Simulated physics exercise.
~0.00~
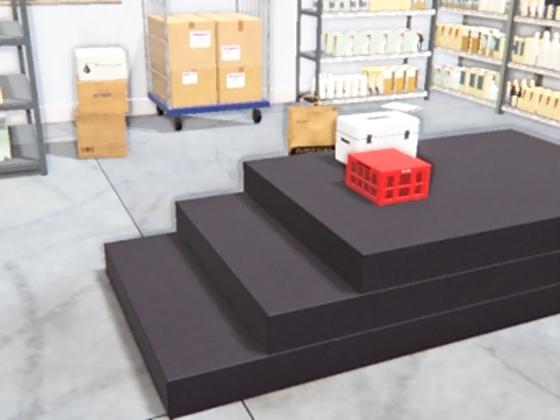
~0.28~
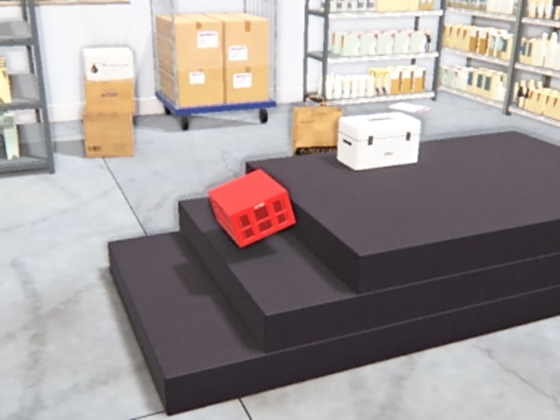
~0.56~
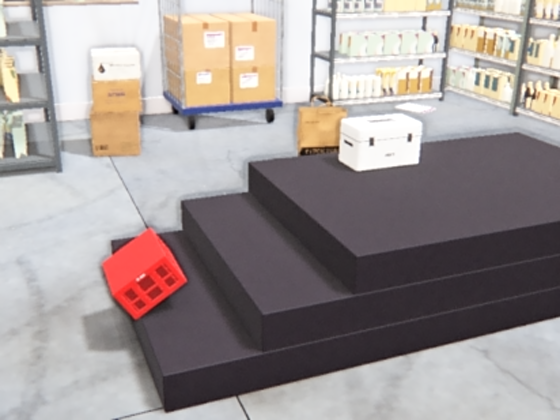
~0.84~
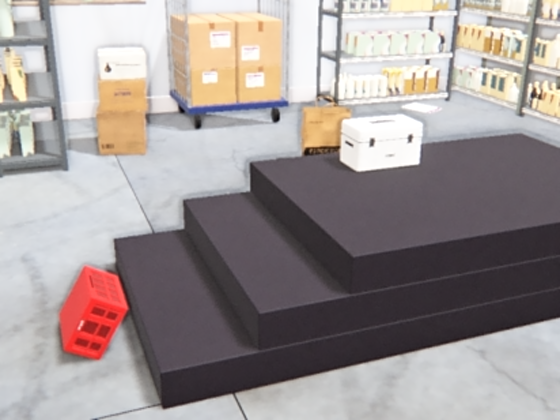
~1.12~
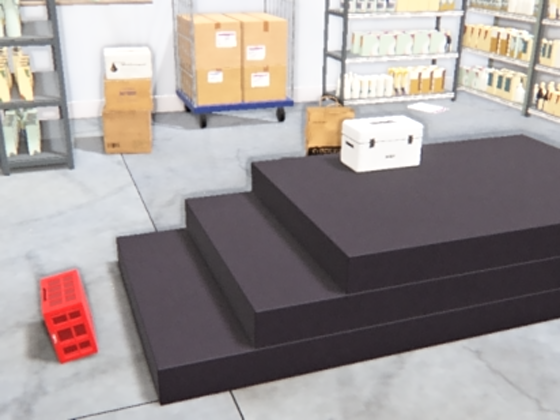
The clip shows a red crate and a white toolbox on a dark stepped platform in a storage room. The crate moves left off the top level, tumbles down the steps and ends up on the floor, while the toolbox stays in place.
